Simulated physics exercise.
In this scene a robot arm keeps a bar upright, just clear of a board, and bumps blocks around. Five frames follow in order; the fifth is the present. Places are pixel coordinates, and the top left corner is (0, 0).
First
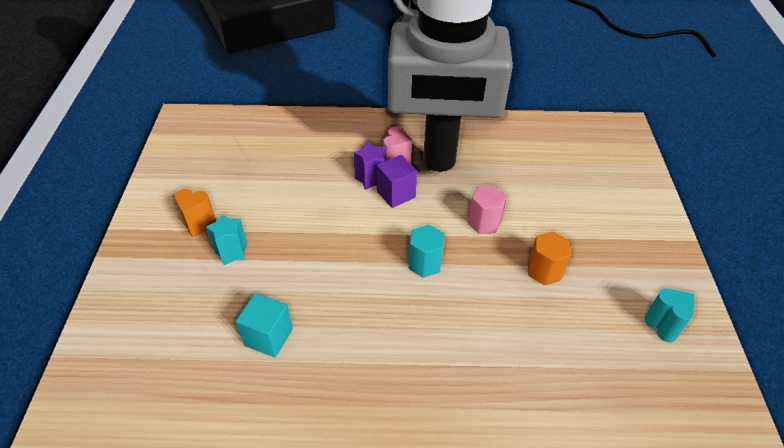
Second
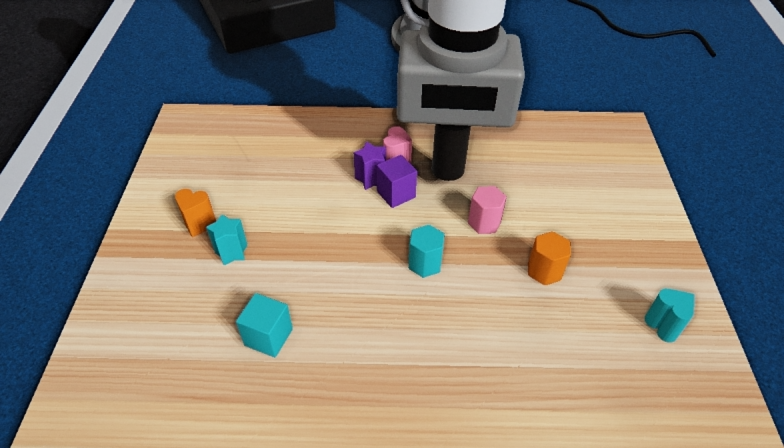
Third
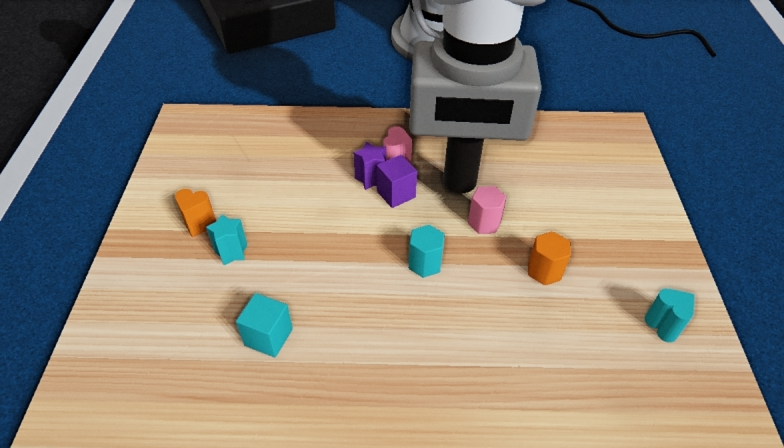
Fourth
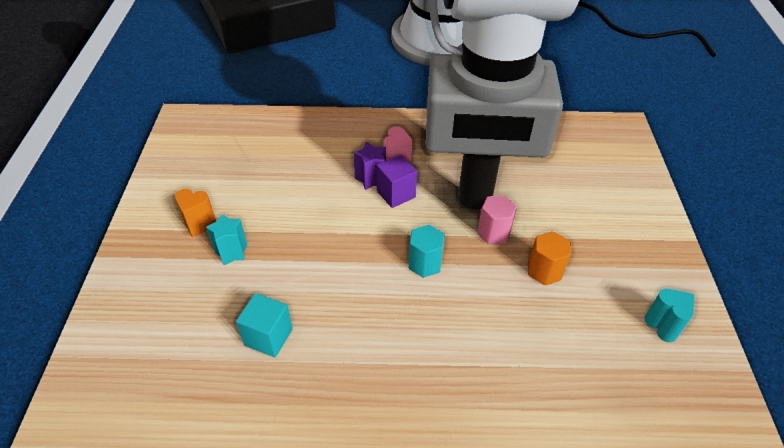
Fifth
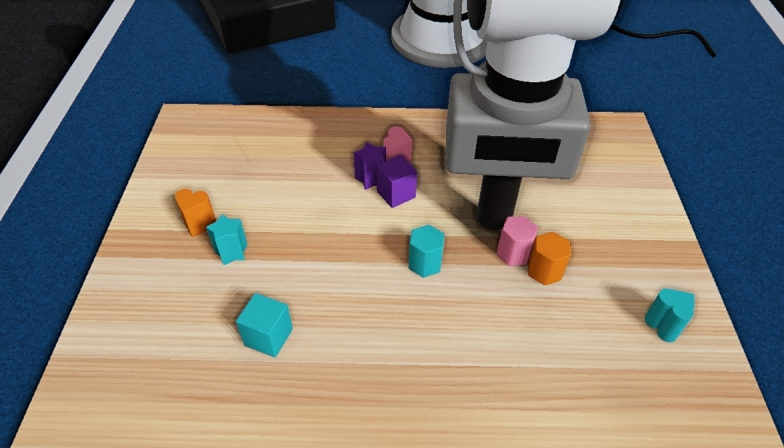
A robot arm with a grey head and black bar moves down and to the right over a pale wooden board on a blue surface, seen from above by a still camera. Turquoise blocks sit left, centre and right, with orange ones at left and right of centre, and purple and pink ones near the top. The bar nudges a separate pink hexagonal block down and rightward, close beside the orange hexagonal block.
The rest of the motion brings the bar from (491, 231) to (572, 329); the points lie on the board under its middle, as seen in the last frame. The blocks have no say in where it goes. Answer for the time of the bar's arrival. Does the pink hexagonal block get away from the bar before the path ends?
No - that is not the case.
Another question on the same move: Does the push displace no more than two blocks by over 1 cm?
The answer is yes.
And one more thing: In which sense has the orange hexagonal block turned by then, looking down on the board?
It spins anti-clockwise.
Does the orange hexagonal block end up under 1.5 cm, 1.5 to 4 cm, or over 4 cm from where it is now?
My answer is that it shifts over 4 cm.
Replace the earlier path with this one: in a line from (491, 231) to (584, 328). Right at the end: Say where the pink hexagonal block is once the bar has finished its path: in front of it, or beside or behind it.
It slips out to the side or back.
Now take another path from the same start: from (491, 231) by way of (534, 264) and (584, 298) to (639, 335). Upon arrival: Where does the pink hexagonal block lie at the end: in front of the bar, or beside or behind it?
The block gets away.
What follows on the original path. One third of the way, bar (520, 248); pink hexagonal block (545, 263), turned 15° clockwise; orange hexagonal block (582, 266), turned 65° anticlockwise.
Two thirds of the way, bar (548, 281); pink hexagonal block (567, 301), turned 40° clockwise; orange hexagonal block (592, 271), turned 90° anticlockwise.
At the end, bar (578, 316); turquoise hexagonal block unmoved; pink hexagonal block (586, 339), turned 85° clockwise; orange hexagonal block (606, 280), turned 145° anticlockwise.
